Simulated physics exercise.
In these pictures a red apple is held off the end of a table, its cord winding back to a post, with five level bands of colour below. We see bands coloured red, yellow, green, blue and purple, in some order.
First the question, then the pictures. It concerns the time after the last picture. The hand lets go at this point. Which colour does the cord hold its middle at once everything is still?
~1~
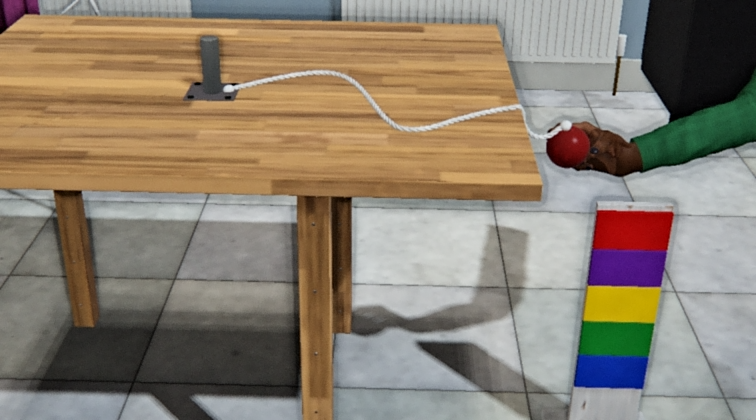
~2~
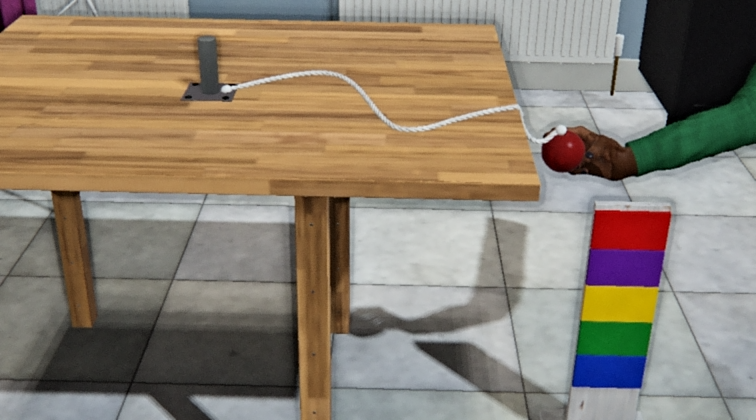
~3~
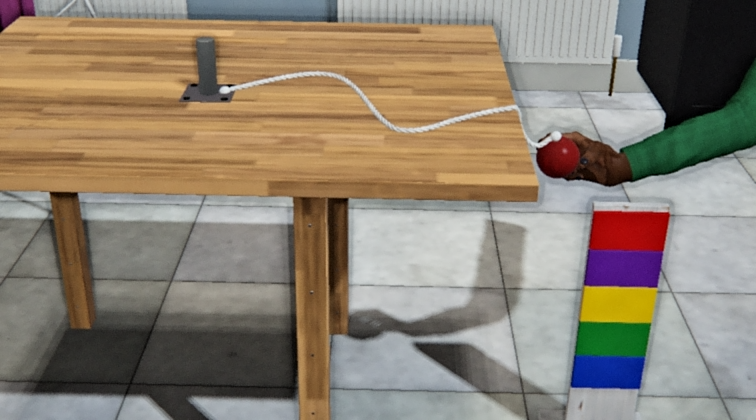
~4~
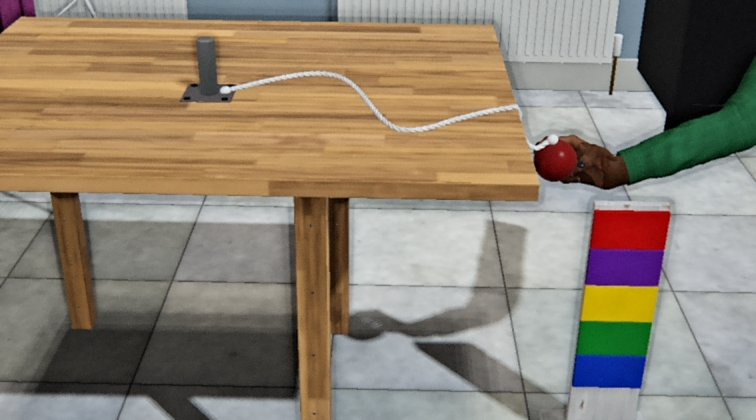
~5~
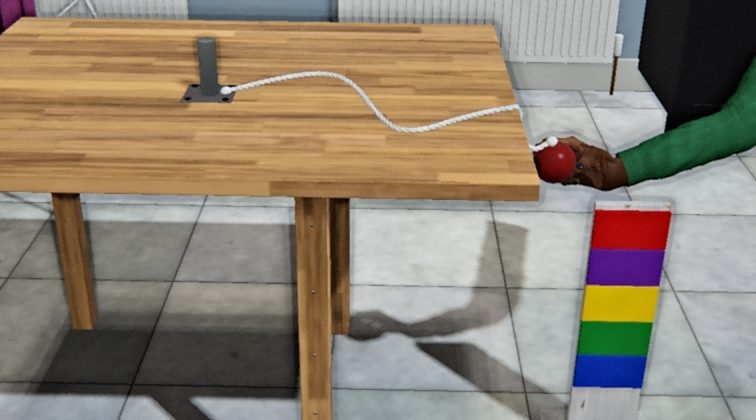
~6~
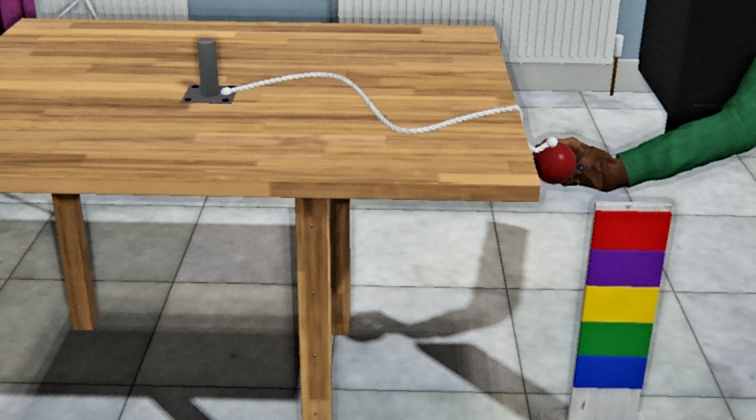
The cord holds its middle at yellow.
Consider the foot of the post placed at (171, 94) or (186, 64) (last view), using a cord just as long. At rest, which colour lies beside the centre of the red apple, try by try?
First try: Purple; second try: Purple.
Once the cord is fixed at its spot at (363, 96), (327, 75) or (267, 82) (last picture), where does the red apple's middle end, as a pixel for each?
First try around (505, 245), second around (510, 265), third around (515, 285).
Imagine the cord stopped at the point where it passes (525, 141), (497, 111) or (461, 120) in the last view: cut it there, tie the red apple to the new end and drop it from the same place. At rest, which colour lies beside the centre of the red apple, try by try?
Results, first to last: Purple; red; above them all.
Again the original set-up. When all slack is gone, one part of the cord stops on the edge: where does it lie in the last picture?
Roughly (404, 131).
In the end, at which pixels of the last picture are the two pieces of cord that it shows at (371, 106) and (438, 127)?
Result - first point (447, 95), second point (514, 133).
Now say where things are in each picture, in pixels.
In the first picture, red apple (568, 146); red (633, 232); purple (627, 270); yellow (622, 305); green (616, 340); blue (611, 373).
In the second picture, red apple (563, 151); cord through (264, 81) (338, 75) (372, 105) (426, 129) (496, 110).
In the third picture, red apple (558, 157).
In the fourth picture, red apple (555, 160); cord through (263, 82) (336, 76) (371, 105) (425, 129) (495, 110).
In the fifth picture, red apple (554, 162).
In the sixth picture, red apple (554, 163); cord through (263, 83) (337, 77) (372, 106) (426, 130) (496, 111).
Soon after, apple near (461, 285); level with yellow.
Then, apple near (513, 290); level with yellow.
At rest, apple near (508, 290); level with yellow. Its middle rests at the yellow band.
